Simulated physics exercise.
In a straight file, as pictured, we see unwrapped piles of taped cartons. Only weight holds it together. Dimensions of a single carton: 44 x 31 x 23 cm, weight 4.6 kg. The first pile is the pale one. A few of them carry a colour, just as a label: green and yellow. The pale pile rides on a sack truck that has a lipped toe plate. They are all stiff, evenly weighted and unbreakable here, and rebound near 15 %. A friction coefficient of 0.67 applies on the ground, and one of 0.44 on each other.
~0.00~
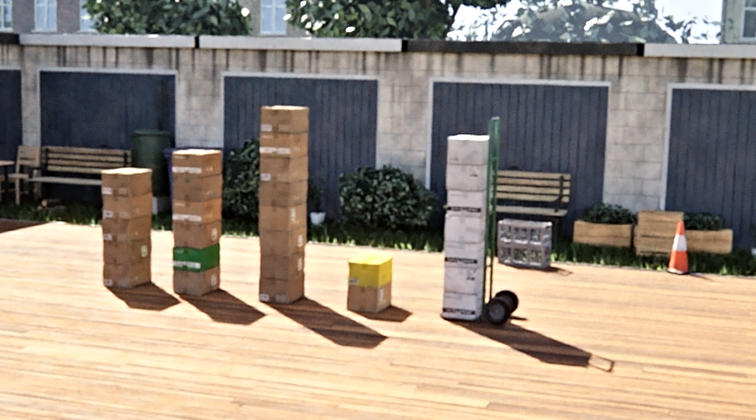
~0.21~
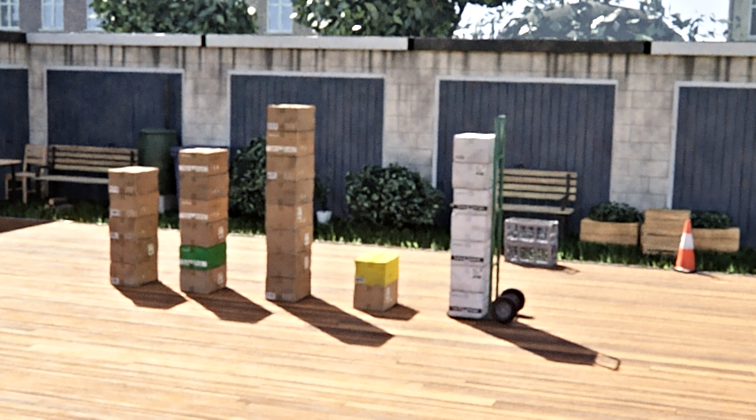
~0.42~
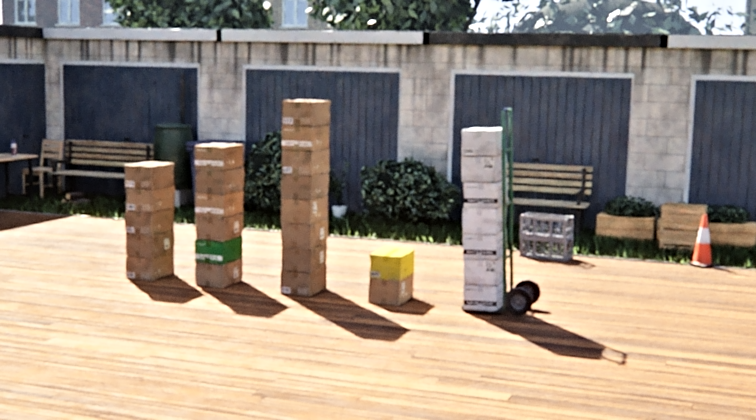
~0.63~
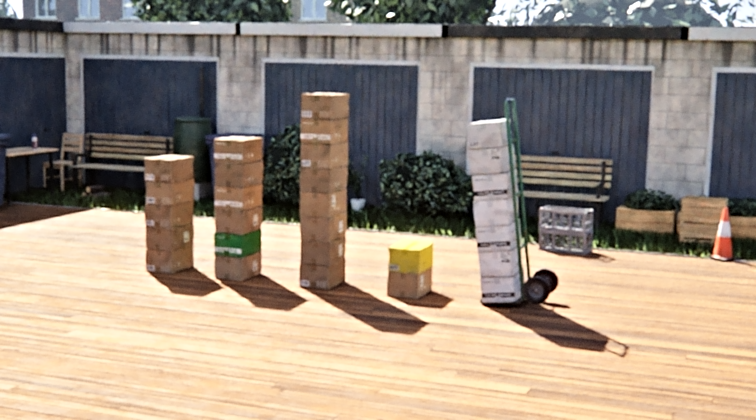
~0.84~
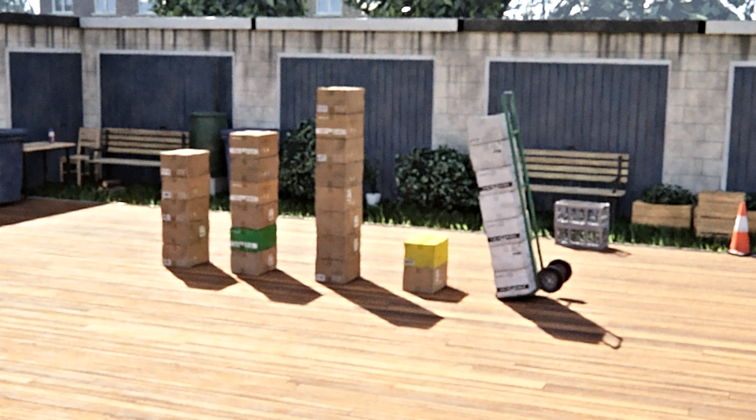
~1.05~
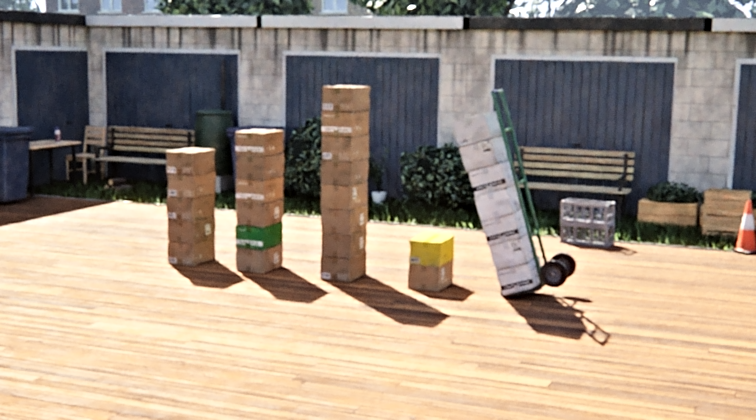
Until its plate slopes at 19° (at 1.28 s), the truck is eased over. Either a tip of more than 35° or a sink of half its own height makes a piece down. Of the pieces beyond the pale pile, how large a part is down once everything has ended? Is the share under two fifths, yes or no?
Yes, it is under two fifths.
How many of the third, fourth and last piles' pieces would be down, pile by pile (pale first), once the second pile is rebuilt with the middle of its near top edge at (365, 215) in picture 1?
Counts down - third: 8; fourth: 6; last: 5.
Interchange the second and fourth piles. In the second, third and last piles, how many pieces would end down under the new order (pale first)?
Second 6, third 8, last 4.
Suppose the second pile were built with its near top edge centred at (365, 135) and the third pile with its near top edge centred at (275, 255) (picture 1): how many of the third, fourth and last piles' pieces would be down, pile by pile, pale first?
Pile by pile that makes third 1, fourth 6, last 5.
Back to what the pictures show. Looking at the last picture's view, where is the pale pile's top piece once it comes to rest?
The top pale piece ends up roughly at (387, 237).
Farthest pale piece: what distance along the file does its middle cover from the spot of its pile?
Distance: Near 150 cm.
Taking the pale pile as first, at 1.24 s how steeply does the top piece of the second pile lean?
0°.
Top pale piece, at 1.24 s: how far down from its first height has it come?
10 cm lower.
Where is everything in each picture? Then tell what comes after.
In the first picture (pixels give the middle of a visible side; the camera pans a little), truck frame (490, 161) 0° forward; green carton (186, 260); yellow carton (363, 275); none of the others has stirred.
Truck frame (496, 159) 0° forward; yellow carton (370, 273), in the second picture.
Truck frame (504, 151) 3° forward; yellow carton (385, 268), in the third picture.
Truck frame (510, 141) 7° forward, top of the pale pile leaning 7°; yellow carton (404, 261); none of the others has stirred, in the fourth picture.
Truck frame (510, 134) 13° forward, top of the pale pile leaning 13°; yellow carton (419, 255); none of the others has stirred, in the fifth picture.
Truck frame (503, 131) 17° forward, top of the pale pile leaning 19°; yellow carton (424, 253); green carton (249, 238); none of the others has stirred, in the sixth picture.
After 1.24 s, 0 of the pale pile down; none of the 21 other cartons down.
After 1.50 s, 7 of the pale pile down; none of the 21 other cartons down.
After 1.82 s, 7 of the pale pile down; none of the 21 other cartons down, 6 disturbed; yellow carton 45 mm from its place.
In the end (2.8 s), 7 of the pale pile down; none of the 21 other cartons down, 6 disturbed; yellow carton 45 mm from its place; green carton unmoved. That is 0 per cent. From the last view, middles, yellow carton near (427, 249), green carton near (259, 234).
